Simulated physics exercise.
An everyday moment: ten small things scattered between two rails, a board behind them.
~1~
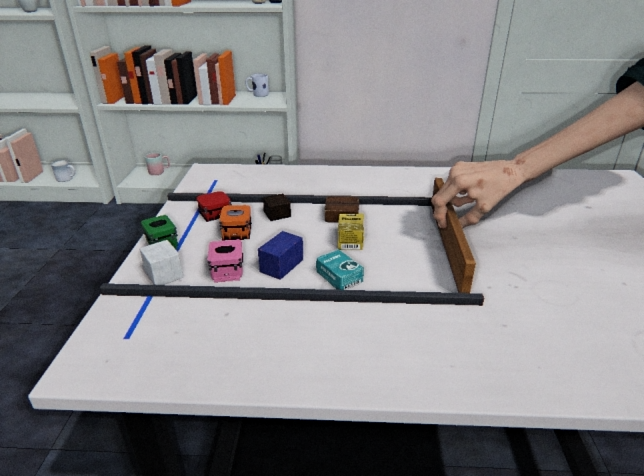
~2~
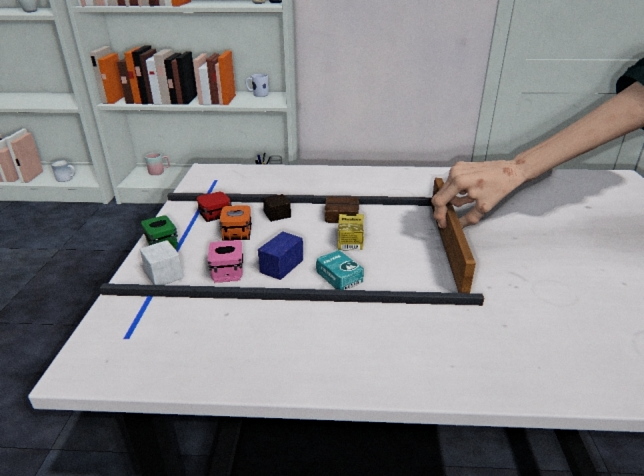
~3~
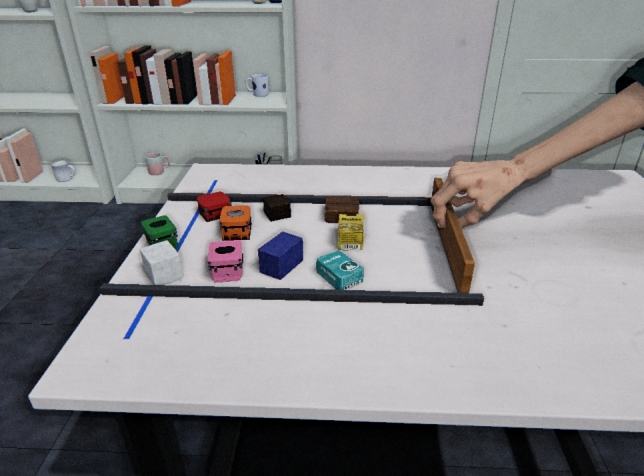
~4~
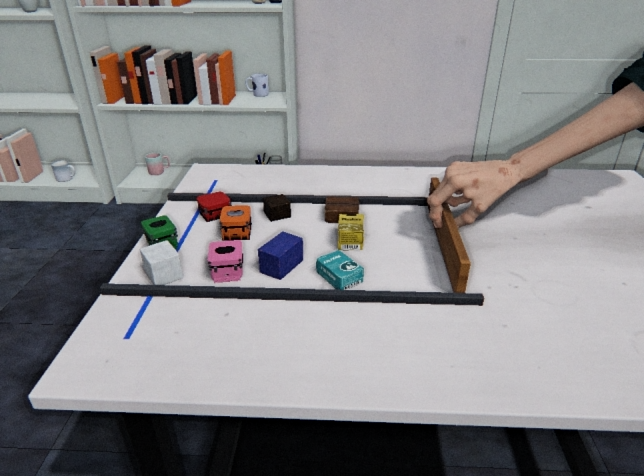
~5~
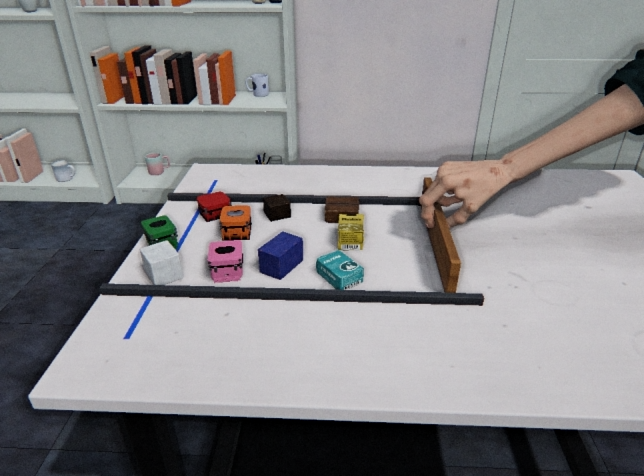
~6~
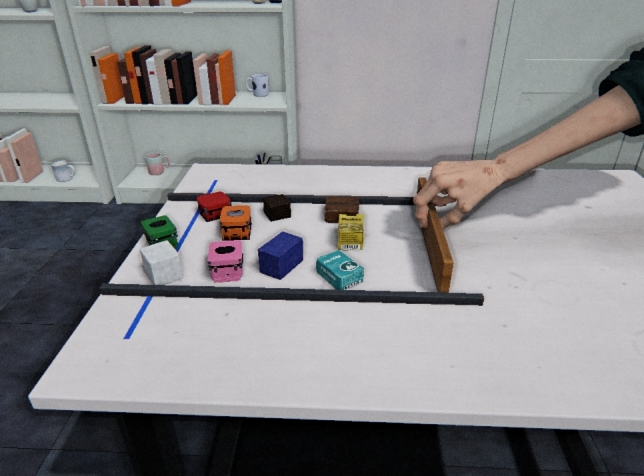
The footage shows several small colourful boxes and blocks scattered between two dark rails on a white table, staying still while a hand at the right holds a wooden board upright, then slides it slightly left.
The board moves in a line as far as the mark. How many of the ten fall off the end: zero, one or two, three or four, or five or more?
Here the number that fall off is five or more.
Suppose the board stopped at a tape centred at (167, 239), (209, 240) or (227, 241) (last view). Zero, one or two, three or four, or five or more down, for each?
The falls would be 5 or more; one or two; none at all.
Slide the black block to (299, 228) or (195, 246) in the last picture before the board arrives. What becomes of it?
In that order, it holds on; drops off.
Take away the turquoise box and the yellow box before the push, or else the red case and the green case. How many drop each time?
First 3, then 3.
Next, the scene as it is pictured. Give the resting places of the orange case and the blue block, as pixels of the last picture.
First (151, 219), then (129, 248).
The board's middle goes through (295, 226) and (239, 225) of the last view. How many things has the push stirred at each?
At the one place 6, at the other 9.
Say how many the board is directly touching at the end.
In contact: 3.
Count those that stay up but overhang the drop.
Overhanging: 2.
A little later, none off yet; green case at rest near (160, 234); white block at rest near (162, 264); red case at rest near (214, 207).
When it is over, the number that fall off is five or more; down, black block, pink case, red case, white block and green case.
